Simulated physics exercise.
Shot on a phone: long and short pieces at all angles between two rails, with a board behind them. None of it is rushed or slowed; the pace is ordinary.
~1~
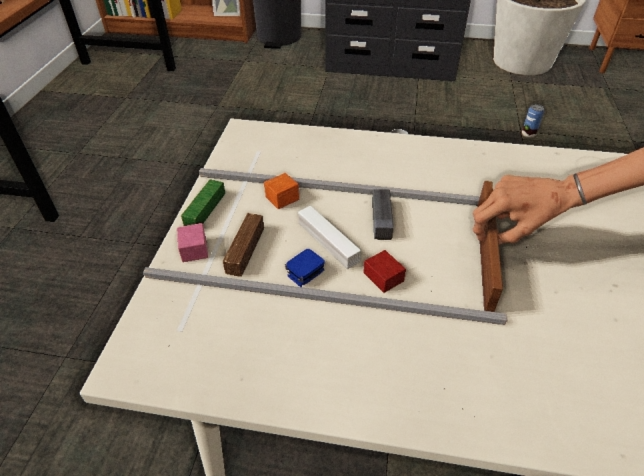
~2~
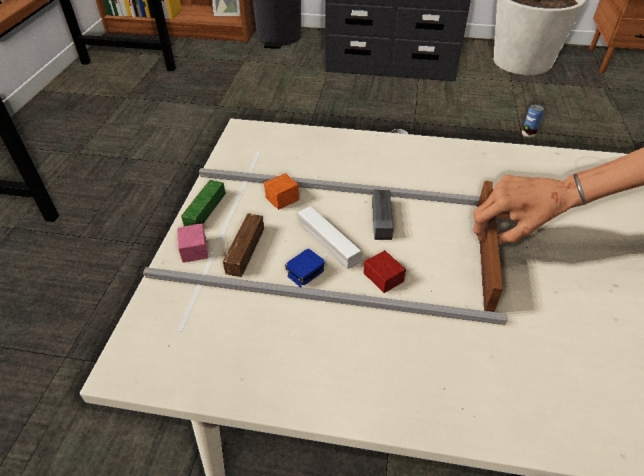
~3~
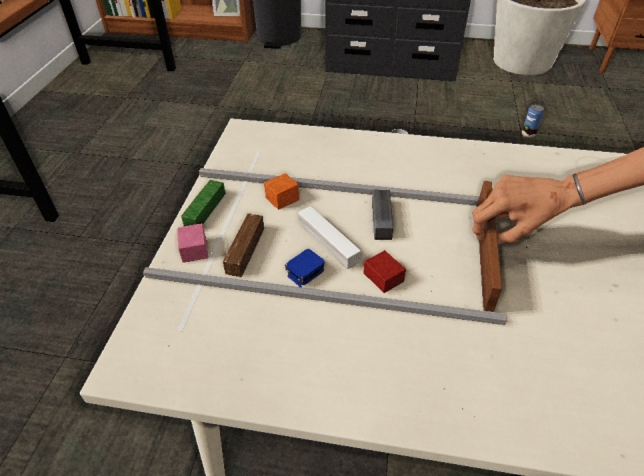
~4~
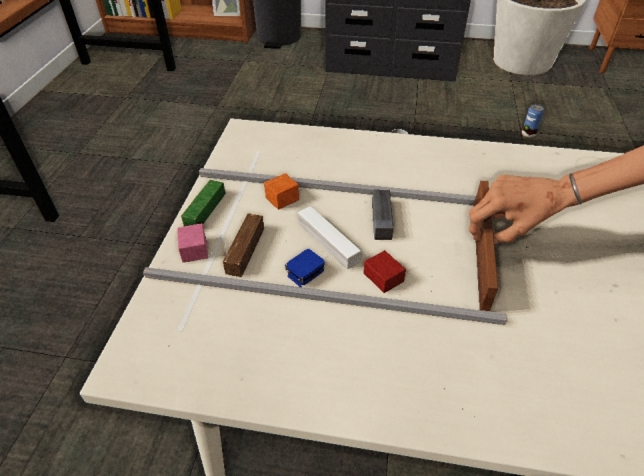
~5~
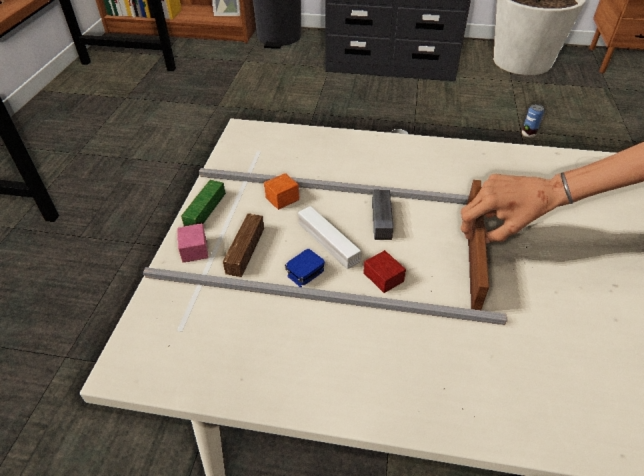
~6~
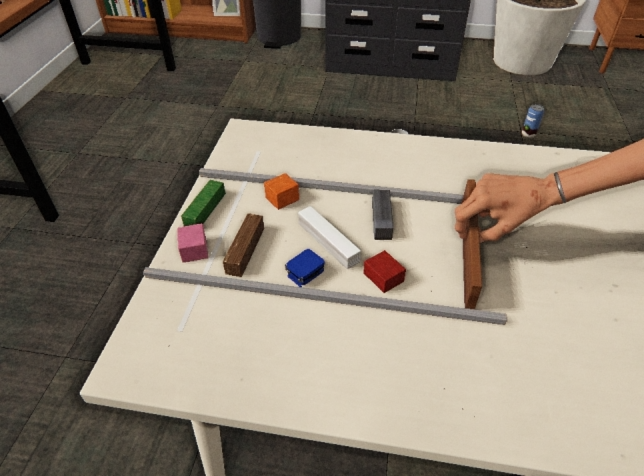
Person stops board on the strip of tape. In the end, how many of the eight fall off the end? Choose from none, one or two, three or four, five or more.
Final count: One or two.
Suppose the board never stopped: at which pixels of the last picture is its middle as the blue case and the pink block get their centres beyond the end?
(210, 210) and (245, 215), roughly.
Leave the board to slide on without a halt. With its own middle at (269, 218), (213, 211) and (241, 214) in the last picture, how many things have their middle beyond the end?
0; 3; 1.
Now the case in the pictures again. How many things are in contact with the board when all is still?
It is in contact with 2.
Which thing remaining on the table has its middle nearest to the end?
It's the brown bar.
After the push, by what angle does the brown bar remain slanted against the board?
I'd put it at about 20°.
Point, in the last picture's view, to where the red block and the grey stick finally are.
(197, 254) and (228, 197), roughly.
A little later, none off yet; green bar at rest near (204, 204); pink block at rest near (193, 243); brown bar at rest near (245, 244).
When it is over, the number that fall off is one or two; down, pink block and green bar.
